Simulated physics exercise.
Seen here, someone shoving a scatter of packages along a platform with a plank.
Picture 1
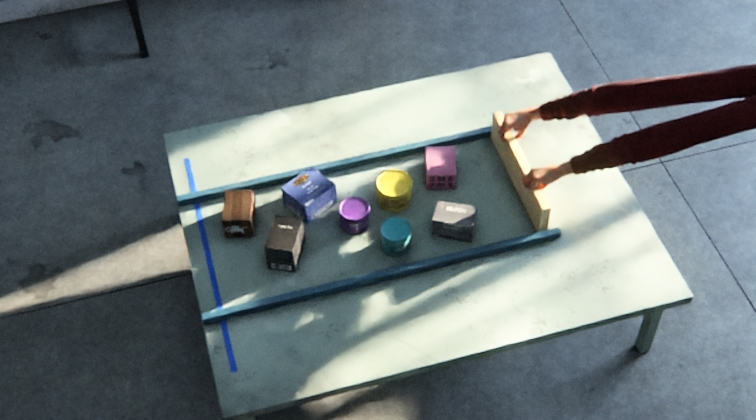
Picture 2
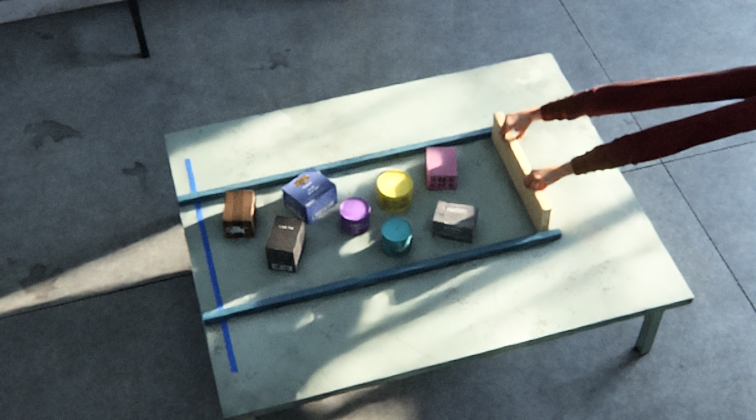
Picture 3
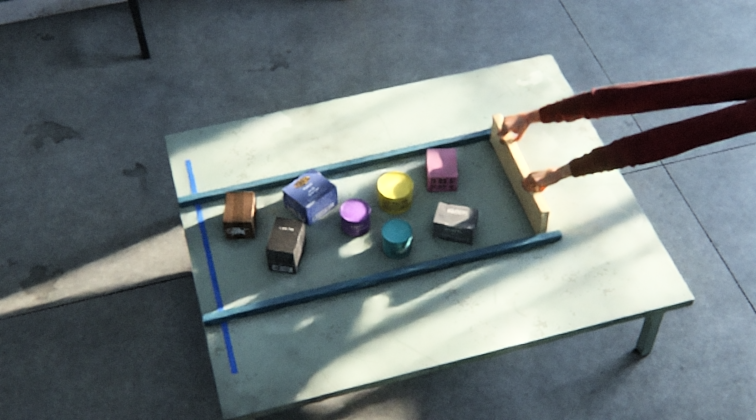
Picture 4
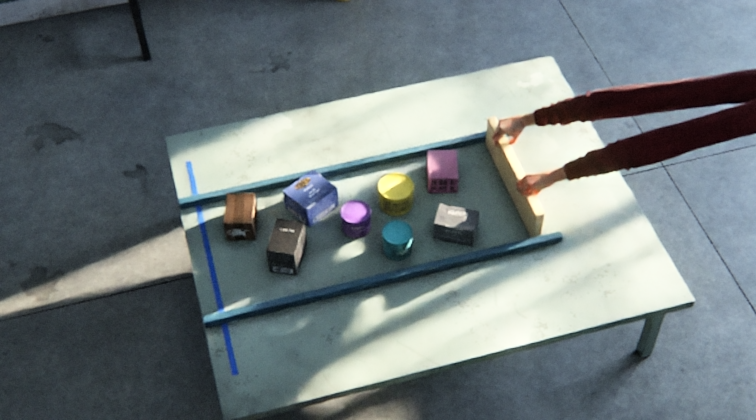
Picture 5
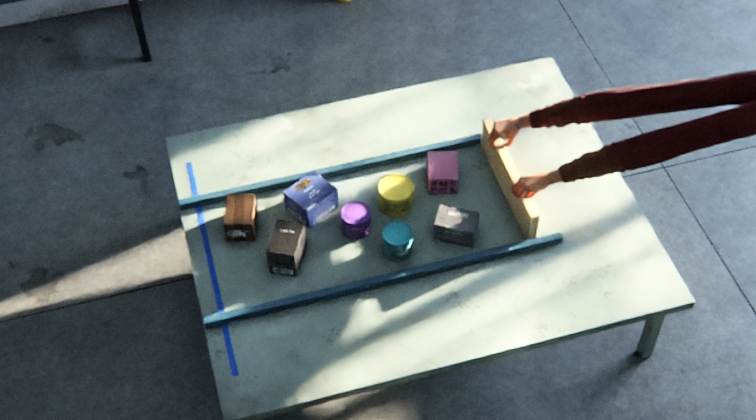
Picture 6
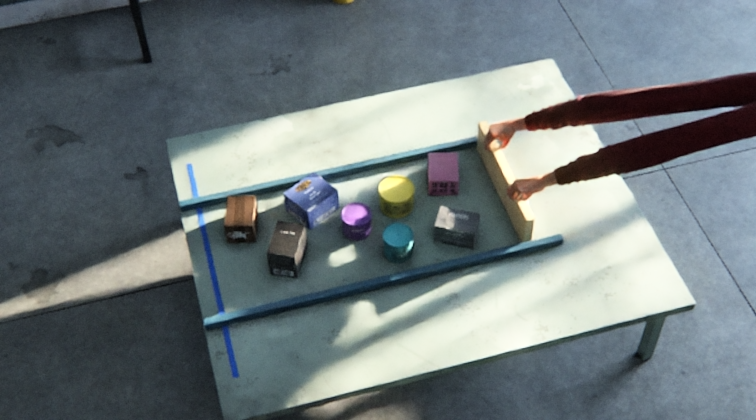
A wooden plank, held by two hands in dark red sleeves reaching in from the right, slides slowly leftward along a pale table seen from above on a grey floor. Between two blue rails sit brown, black and blue boxes at left, purple, yellow and turquoise tubs mid-table, and pink and grey boxes nearest the plank. The plank moves only slightly, narrowing the gap, while the packages stay practically still.
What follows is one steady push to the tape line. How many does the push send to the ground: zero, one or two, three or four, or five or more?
The number that fall off is five or more.
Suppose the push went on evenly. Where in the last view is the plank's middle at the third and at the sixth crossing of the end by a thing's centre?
Near (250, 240) and (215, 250).
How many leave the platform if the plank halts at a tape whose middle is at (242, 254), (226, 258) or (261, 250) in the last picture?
In that order 3, 5 and 1.
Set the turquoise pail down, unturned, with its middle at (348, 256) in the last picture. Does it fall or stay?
From there it tumbles off.
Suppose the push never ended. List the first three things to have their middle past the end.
Earliest first: The brown parcel, then the black box, then the turquoise pail.
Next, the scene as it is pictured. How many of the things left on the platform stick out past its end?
That would be 2.
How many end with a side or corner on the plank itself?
In contact: 2.
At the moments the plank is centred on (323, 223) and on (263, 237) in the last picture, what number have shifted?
By then 8, and 8.
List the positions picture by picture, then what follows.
In the first picture, brown parcel (239, 214); black box (285, 244); blue box (309, 195); plank (519, 171); tape (208, 256).
In the second picture, black box (286, 244); plank (520, 172).
In the third picture, blue box (311, 197); grey box (456, 224).
In the fourth picture, brown parcel (241, 217); turquoise pail (398, 241).
In the fifth picture, black box (287, 248); yellow pail (396, 196).
In the sixth picture, brown parcel (241, 219); black box (288, 249); blue box (312, 201); plank (504, 181); tape (210, 261).
Early on, none off yet; brown parcel at rest near (241, 219); black box at rest near (288, 249); blue box at rest near (312, 201).
A while later, none off yet; brown parcel at rest near (241, 219); black box travelled a little near (279, 252); blue box travelled about its own width near (278, 197).
Further along, none off yet; brown parcel leaning a little near (173, 240); black box travelled well along near (205, 271); blue box travelled well along near (205, 212).
Finally, the number that fall off is five or more; lost, grey box, yellow pail, turquoise pail, blue box, black box and brown parcel.
